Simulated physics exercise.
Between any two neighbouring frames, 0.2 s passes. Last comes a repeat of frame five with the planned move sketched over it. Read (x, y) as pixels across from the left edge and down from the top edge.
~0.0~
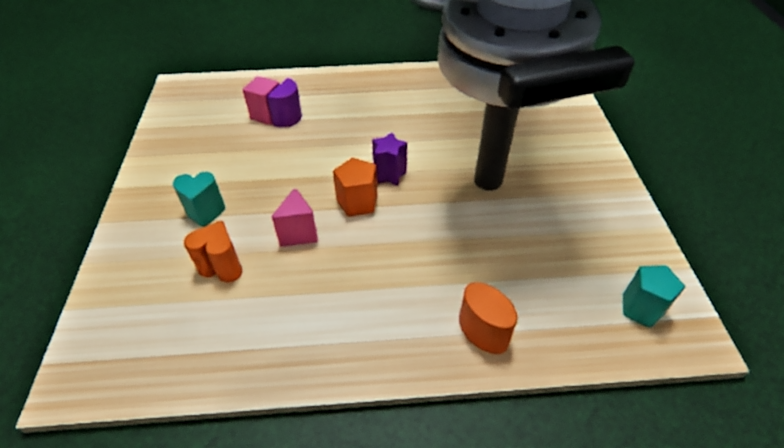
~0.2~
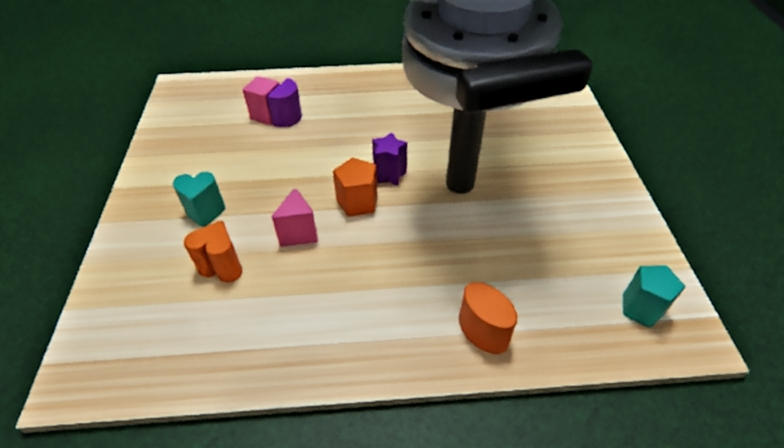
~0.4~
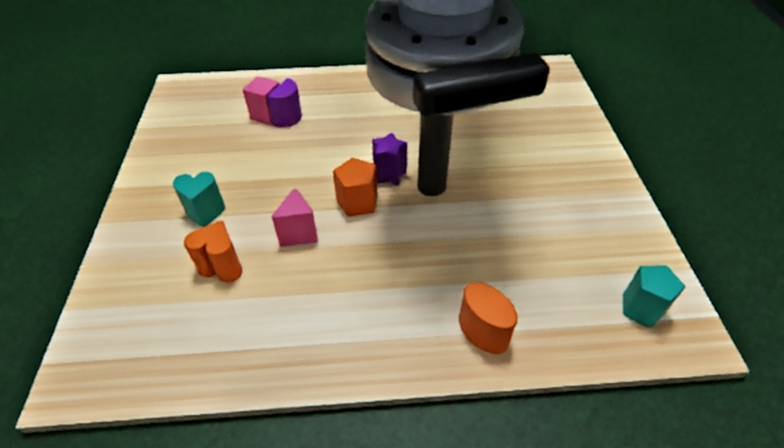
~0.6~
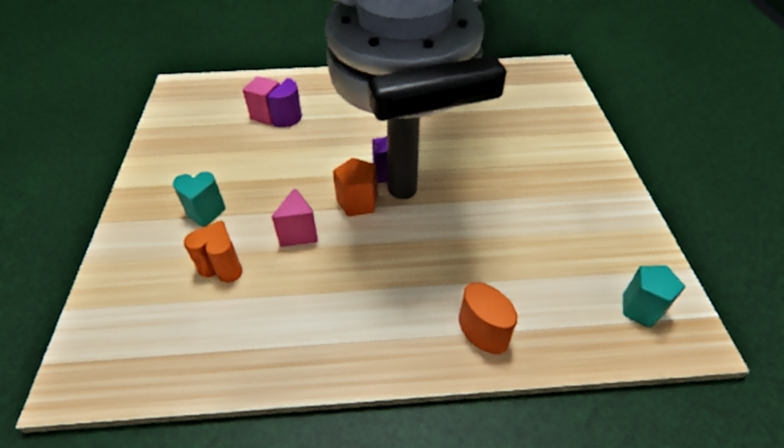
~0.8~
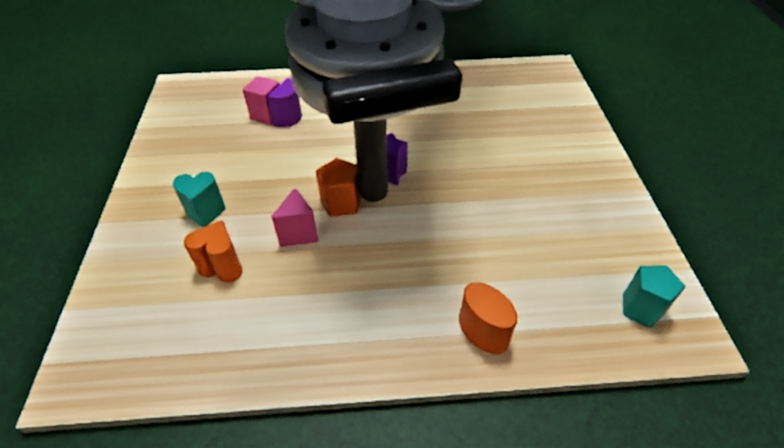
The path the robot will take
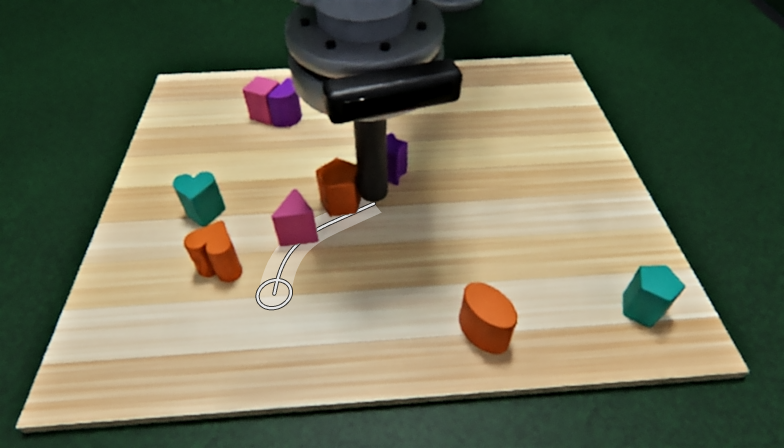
A black cylindrical pusher on a grey robot arm glides left across a wooden board scattered with orange, teal, pink and purple blocks. It passes in front of the purple star, partly hiding it, then nudges the orange five-sided block slightly left toward the pink triangular block, while the other blocks stay still.
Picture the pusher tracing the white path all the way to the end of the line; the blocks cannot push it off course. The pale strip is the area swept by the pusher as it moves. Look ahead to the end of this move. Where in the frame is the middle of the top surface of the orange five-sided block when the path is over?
My prediction: (303, 175).
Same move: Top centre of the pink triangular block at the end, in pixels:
Pixel (246, 227).
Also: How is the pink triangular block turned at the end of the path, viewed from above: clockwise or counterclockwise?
The block spins clockwise.
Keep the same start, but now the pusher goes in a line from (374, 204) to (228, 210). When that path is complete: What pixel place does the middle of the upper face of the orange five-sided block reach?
Its top middle: (195, 164).
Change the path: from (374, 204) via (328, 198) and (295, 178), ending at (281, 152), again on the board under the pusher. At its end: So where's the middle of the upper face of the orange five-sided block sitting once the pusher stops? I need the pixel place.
The centre of its top face lies at (262, 166).
Path on the board, from (374, 204) through (331, 223) and (292, 251) to (274, 294).
What follows on the original path. One third of the way, pusher at (327, 212); orange five-sided block at (304, 175), turned 40° clockwise.
Two thirds of the way, pusher at (288, 239); pink triangular block at (252, 223), turned 45° clockwise; orange five-sided block at (303, 175), turned 45° clockwise.
At the end, pusher at (270, 283); pink triangular block at (246, 227), turned 60° clockwise; orange five-sided block at (303, 175), turned 45° clockwise; purple star in place.
